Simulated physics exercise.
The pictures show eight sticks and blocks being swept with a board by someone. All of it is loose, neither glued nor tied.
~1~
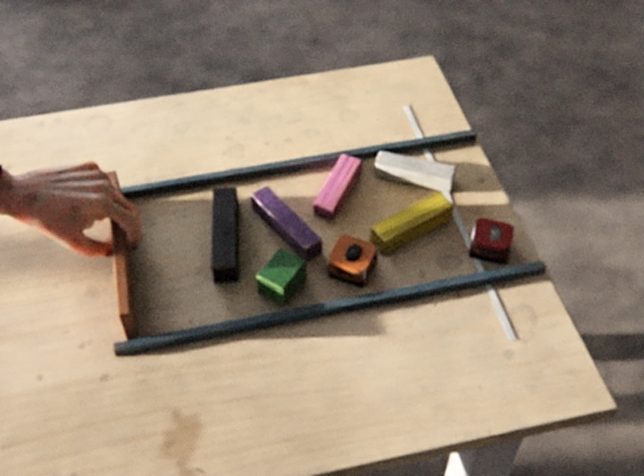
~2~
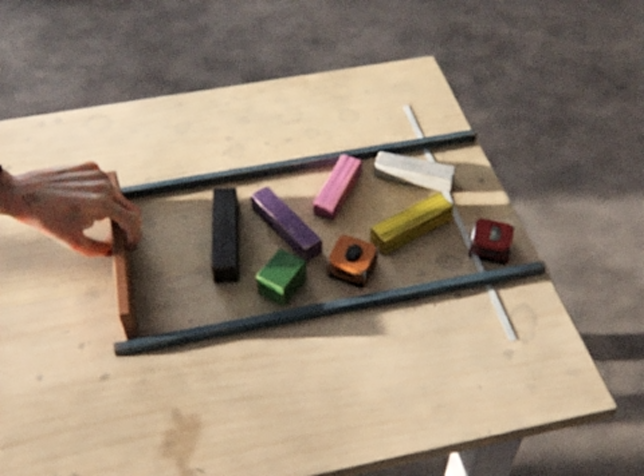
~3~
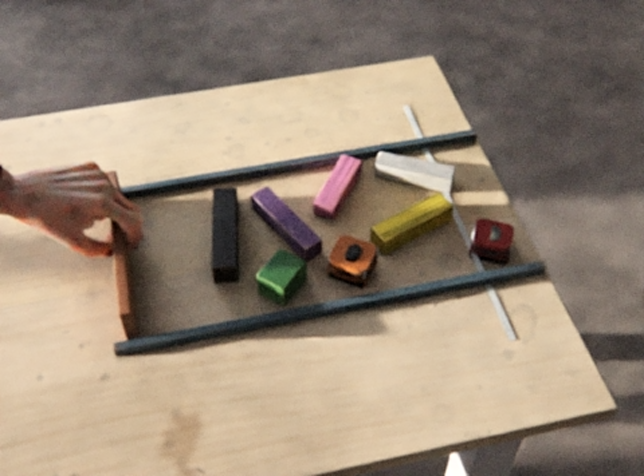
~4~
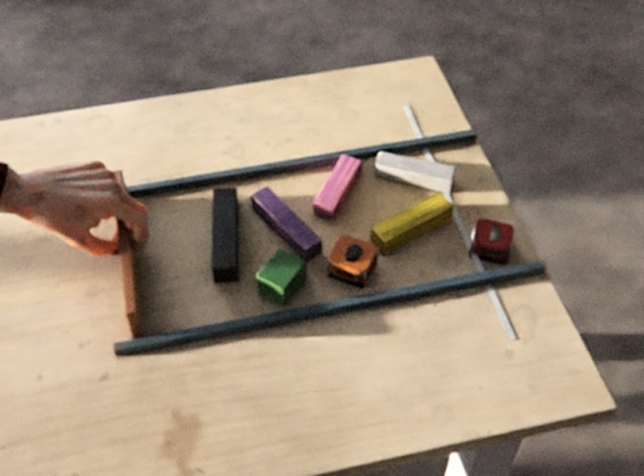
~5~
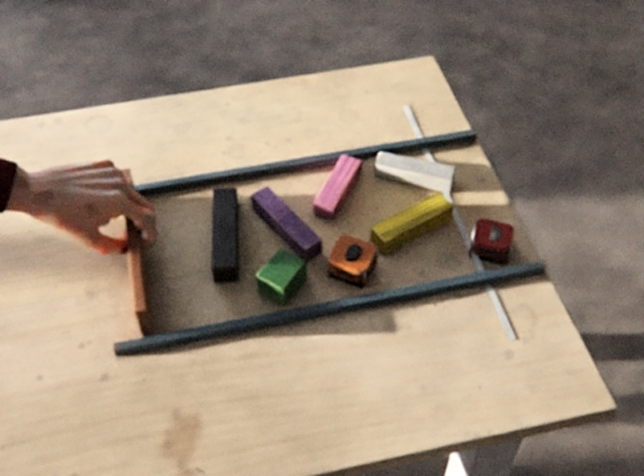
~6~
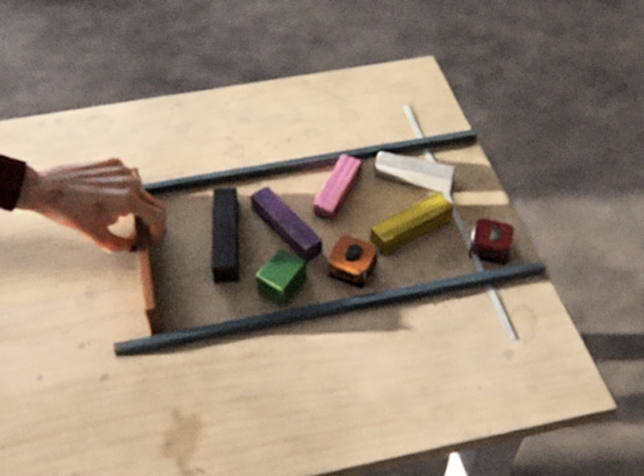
On a wooden table, a hand held a board upright behind scattered colourful sticks and blocks, then slid it slowly a short way right between two dark rails, while the pieces stayed still.
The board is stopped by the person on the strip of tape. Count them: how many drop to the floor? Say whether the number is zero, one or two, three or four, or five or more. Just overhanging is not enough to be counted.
The number is three or four.
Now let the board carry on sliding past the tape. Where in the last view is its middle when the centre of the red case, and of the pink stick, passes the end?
The red case puts it at (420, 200), the pink stick at (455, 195).
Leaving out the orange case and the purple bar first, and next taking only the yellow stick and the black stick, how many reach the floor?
Try one: 3; try two: 1.
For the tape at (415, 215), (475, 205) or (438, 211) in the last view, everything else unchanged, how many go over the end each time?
Going through each try, you'd get 0, 5 and 3.
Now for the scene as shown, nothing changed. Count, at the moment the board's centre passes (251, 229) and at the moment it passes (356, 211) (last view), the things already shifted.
The counts are 3 and 7.
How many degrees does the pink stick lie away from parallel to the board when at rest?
The angle is some 40°.
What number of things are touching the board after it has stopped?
The count in contact is 2.
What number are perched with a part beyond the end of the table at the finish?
The count would be 2.
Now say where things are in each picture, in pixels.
In the first picture, red case (492, 241); white bar (415, 171); yellow stick (412, 223); board (121, 252); tape (453, 208).
In the second picture, white bar (415, 172); green block (282, 277).
In the third picture, yellow stick (412, 223); purple bar (286, 223).
In the fourth picture, red case (492, 242); black stick (225, 234).
In the fifth picture, white bar (415, 172); board (135, 250).
In the sixth picture, red case (492, 242); white bar (415, 172); yellow stick (412, 223); board (145, 248); tape (453, 208).
Soon after, none off yet; red case at rest near (492, 242); white bar at rest near (415, 172); yellow stick at rest near (412, 223).
At rest, the number that fall off is three or four; fallen, yellow stick, white bar and red case.
